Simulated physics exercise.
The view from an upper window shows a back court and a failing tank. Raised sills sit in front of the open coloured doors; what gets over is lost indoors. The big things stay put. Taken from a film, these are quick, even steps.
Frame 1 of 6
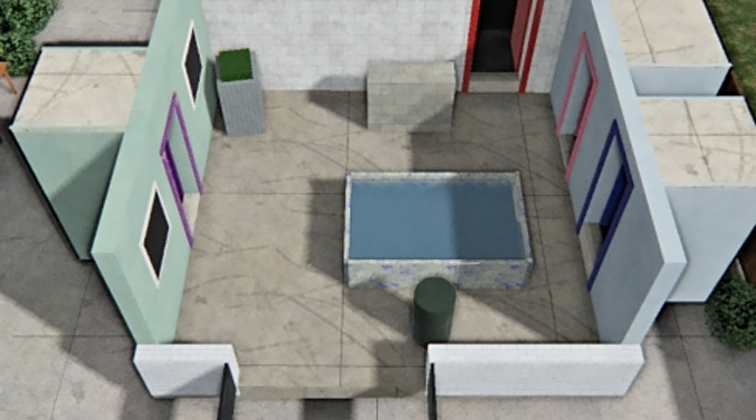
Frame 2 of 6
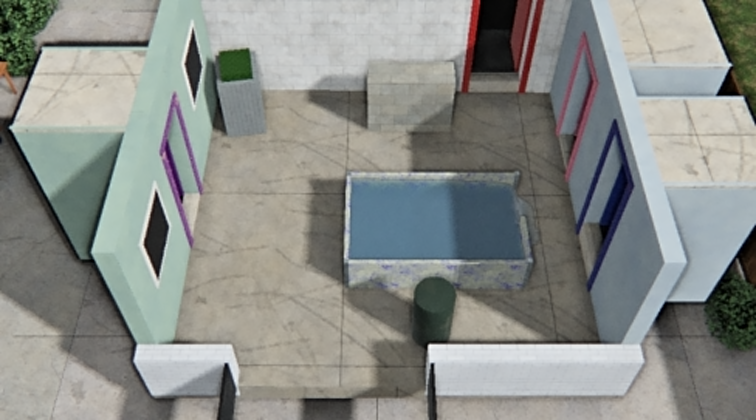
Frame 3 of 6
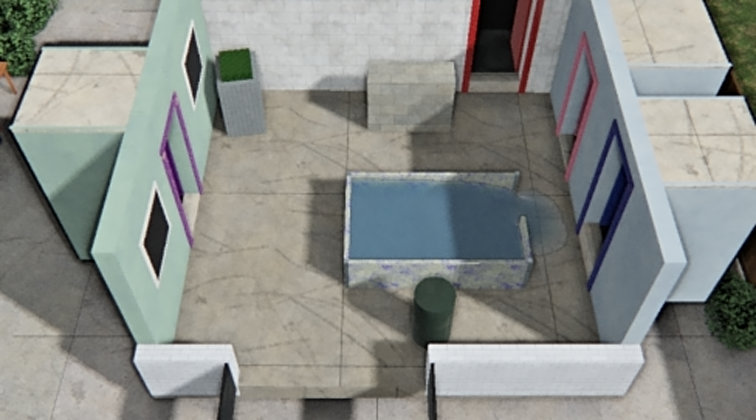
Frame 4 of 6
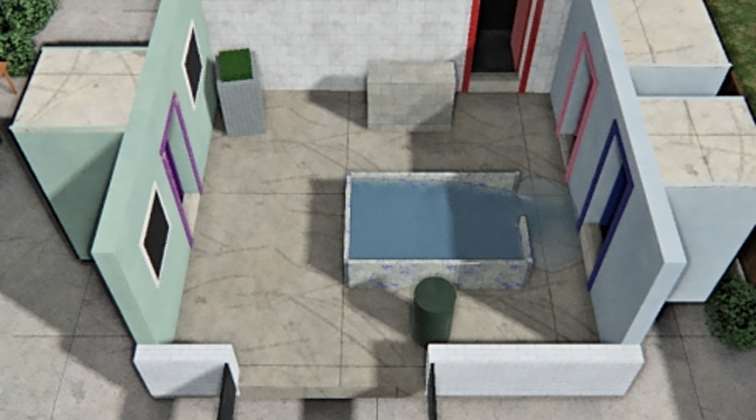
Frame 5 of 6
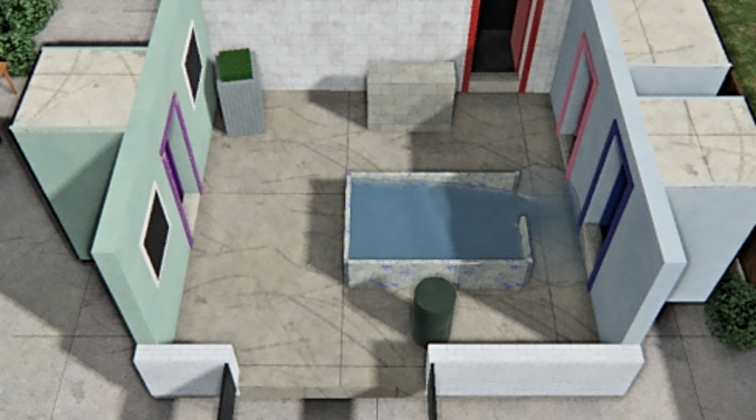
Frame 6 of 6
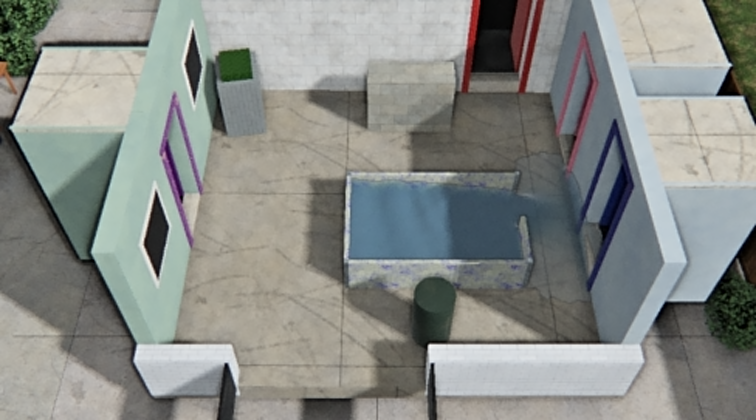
Water pours through a gap in the tank's right side and spreads across the courtyard paving.
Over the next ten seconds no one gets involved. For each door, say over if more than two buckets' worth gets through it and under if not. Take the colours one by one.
Result: The pink door is going to allow over two buckets, the purple door is going to allow two buckets or less, the blue door is going to allow two buckets or less, the red door is going to allow two buckets or less.
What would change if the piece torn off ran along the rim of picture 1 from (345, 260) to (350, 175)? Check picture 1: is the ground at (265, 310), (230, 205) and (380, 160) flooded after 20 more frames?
Taking the points in order: Swamped, swamped and unwetted.
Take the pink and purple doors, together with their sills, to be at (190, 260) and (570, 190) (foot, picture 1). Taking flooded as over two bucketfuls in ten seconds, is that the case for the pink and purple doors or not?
I'd say pink door falls short, while purple door overflows.
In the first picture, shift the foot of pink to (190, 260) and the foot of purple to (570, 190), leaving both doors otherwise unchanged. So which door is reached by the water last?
The door marked pink.
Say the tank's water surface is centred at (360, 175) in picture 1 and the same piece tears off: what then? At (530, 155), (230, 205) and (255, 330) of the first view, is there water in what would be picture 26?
As listed: Reached, untouched, untouched.
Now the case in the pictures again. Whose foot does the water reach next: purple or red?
That would be the one in red.
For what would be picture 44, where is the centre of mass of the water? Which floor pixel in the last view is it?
The balance point is around (441, 214).
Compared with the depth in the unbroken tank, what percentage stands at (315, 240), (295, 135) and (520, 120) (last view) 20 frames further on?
First 0, next 0, last 12 in a hundred.
A moment on, water covers 15 % of the floor; the pink door under two buckets in, the purple door not reached, the blue door under two buckets in, the red door not reached.
Next, water covers 25 % of the floor; the pink door over two buckets in, the purple door not reached, the blue door under two buckets in, the red door wet at the sill, nothing in.
Then, water covers 40 % of the floor; the pink door over two buckets in, the purple door not reached, the blue door under two buckets in, the red door wet at the sill, nothing in.
Later, water covers 75 % of the floor; the pink door over two buckets in, the purple door not reached, the blue door under two buckets in, the red door wet at the sill, nothing in.
In the end, water covers 95 % of the floor; the pink door over two buckets in, the purple door wet at the sill, nothing in, the blue door under two buckets in, the red door wet at the sill, nothing in.
